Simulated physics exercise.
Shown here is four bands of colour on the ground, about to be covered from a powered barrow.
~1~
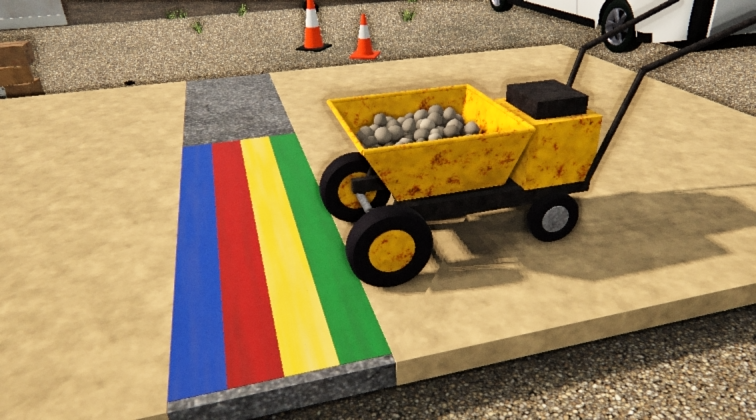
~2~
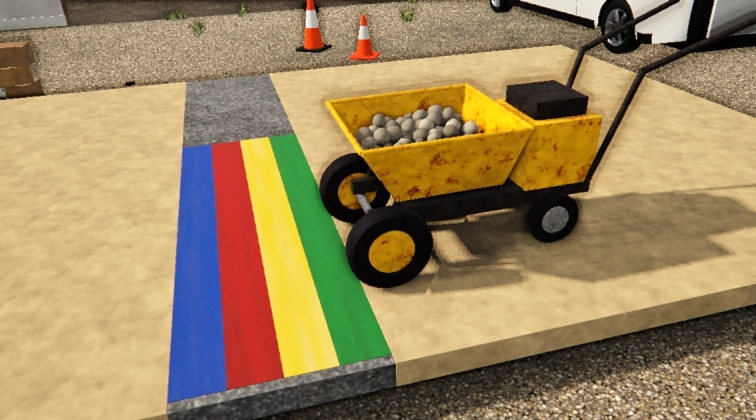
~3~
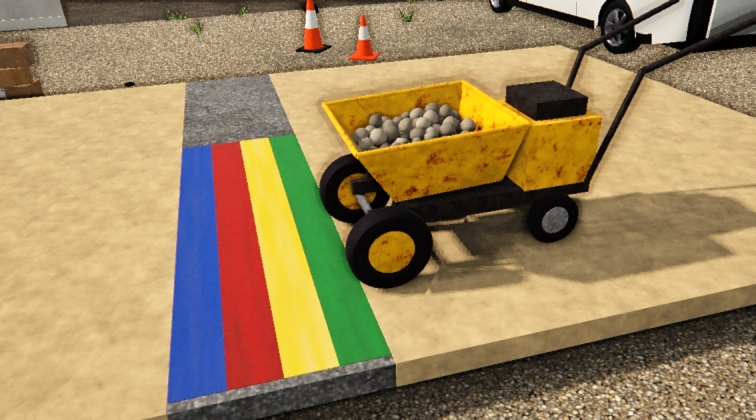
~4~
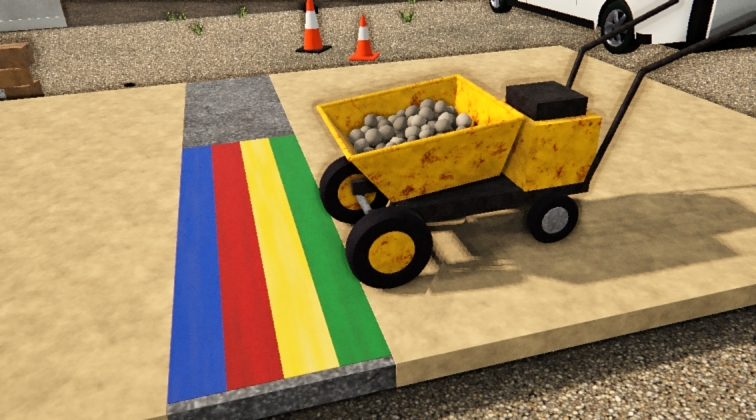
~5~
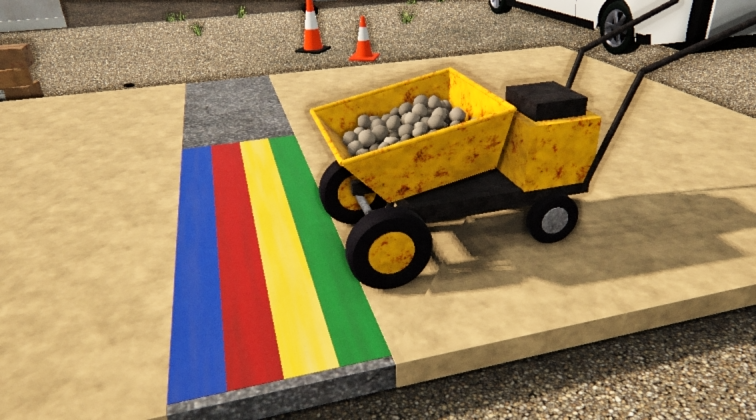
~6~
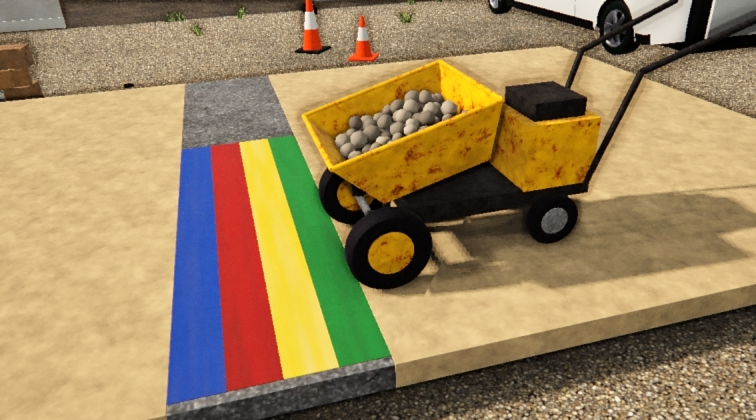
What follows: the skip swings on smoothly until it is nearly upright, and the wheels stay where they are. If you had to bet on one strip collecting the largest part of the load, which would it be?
I would bet on the red strip.
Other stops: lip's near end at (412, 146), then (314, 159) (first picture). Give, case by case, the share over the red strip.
In turn 30 and 20 in a hundred.
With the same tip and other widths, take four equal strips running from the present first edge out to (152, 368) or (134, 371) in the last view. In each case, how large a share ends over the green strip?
In order, 0 % and 0 %.
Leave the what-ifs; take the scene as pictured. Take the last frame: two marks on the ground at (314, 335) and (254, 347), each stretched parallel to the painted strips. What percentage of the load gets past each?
About 100 % and 60 %.
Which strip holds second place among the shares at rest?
Behind the top strip comes that blue strip.
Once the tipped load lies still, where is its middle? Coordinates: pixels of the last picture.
(222, 271).
Soon, skip tipped steeply; all in the skip.
A while on, skip tipped right over; nearly all in the skip; a stray few over the yellow strip; a small part over the red strip.
Towards the end, skip tipped right over; about a quarter in the skip; a small part over the yellow strip; about a third over the red strip; about a quarter over the blue strip; a small part off the paint.
Finally, skip tipped right over; none over the green strip; a small part over the yellow strip; about a third over the red strip; about a quarter over the blue strip; about a quarter off the paint.
